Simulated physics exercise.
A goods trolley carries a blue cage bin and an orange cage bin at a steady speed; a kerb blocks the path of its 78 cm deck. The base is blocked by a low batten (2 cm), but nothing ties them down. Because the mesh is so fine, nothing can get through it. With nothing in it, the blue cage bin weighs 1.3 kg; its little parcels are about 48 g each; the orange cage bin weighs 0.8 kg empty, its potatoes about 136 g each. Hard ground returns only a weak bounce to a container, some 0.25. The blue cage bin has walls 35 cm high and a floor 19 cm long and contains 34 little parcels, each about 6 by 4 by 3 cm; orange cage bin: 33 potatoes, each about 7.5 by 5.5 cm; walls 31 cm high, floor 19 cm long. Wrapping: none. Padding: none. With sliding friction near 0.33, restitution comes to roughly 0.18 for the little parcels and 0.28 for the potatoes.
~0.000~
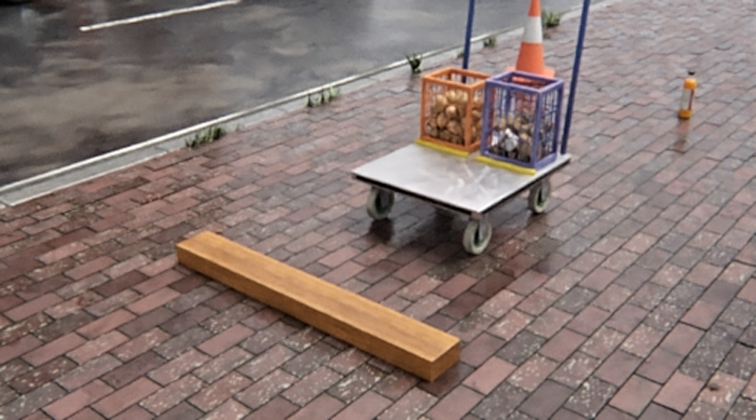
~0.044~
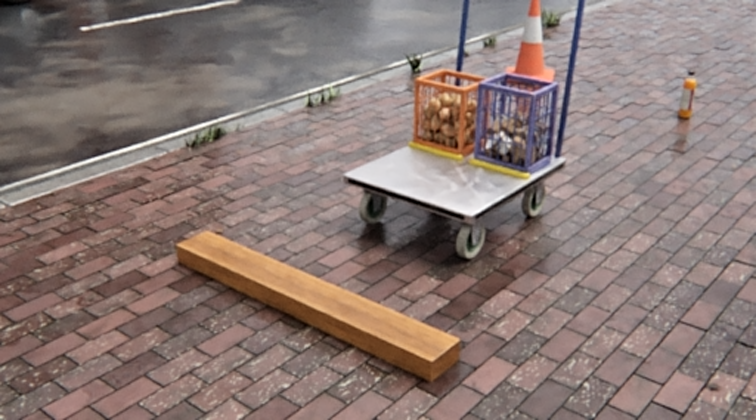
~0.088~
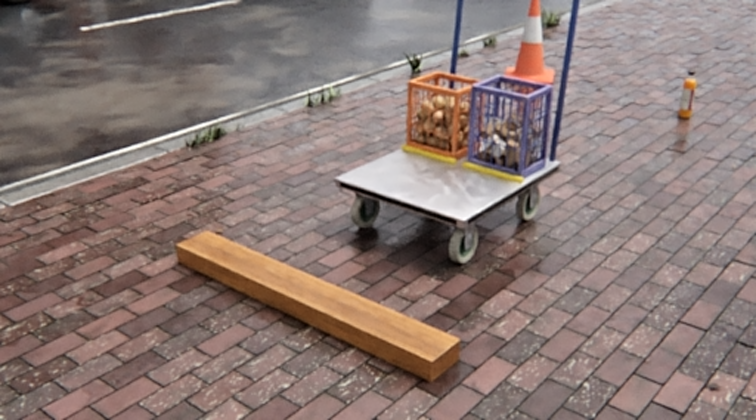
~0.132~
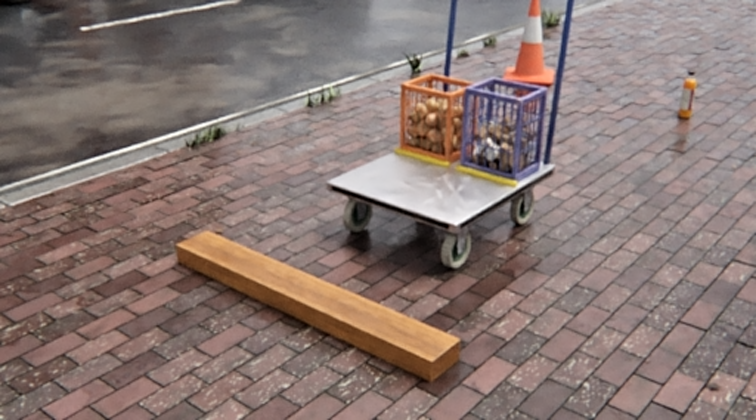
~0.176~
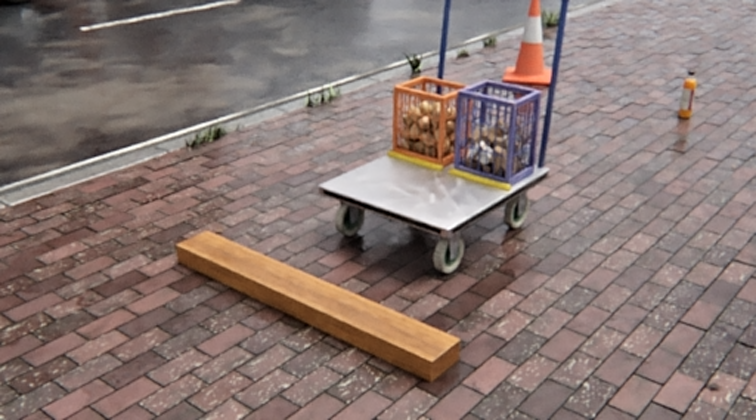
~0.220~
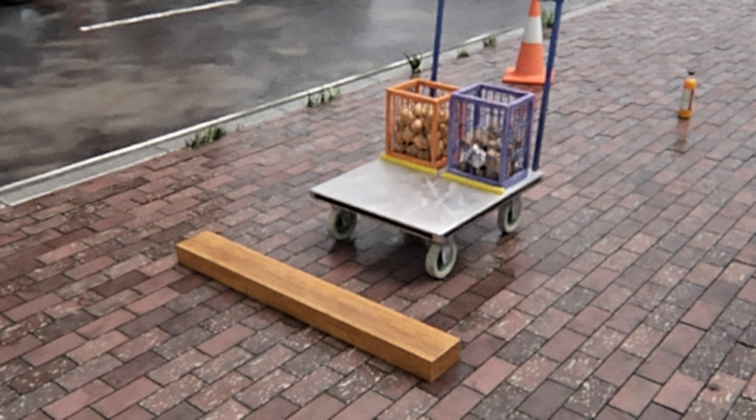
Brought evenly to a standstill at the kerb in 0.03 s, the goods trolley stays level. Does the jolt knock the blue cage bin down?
It ends up standing.
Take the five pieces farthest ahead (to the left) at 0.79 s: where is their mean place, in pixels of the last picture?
They're centred near (436, 189).
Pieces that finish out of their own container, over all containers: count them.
Roughly 0 in all.
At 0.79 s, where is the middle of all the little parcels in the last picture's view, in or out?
Around (442, 181) in pixels.
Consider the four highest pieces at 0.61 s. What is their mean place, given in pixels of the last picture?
Their mean place is near (390, 139) in the last picture.
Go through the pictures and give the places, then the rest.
In the first picture (each is followed by its nearest rim corner in this view), blue cage bin, (541, 90); orange cage bin, (471, 86); 60 cm short of the stop; none out.
In the second picture, blue cage bin, (534, 93); orange cage bin, (465, 89); 55 cm short of the stop.
In the third picture, blue cage bin, (528, 96); orange cage bin, (458, 91); 50 cm short of the stop.
In the fourth picture, blue cage bin, (522, 99); orange cage bin, (451, 94); 44 cm short of the stop.
In the fifth picture, blue cage bin, (515, 102); orange cage bin, (444, 97); 39 cm short of the stop.
In the sixth picture, blue cage bin, (508, 105); orange cage bin, (437, 100); 34 cm short of the stop; none out.
After 0.49 s, it starts to lose speed.
After 0.61 s, the blue cage bin leans 9° with 0 of 34 out and the orange cage bin leans 12° with 0 of 33 out.
After 0.79 s, the blue cage bin is upright with 0 of 34 out and the orange cage bin is upright with 0 of 33 out.
Outcome (at 1.03 s), the blue cage bin is upright with 0 of 34 out and the orange cage bin is upright with 0 of 33 out. Greatest lean of the blue cage bin, 9°.
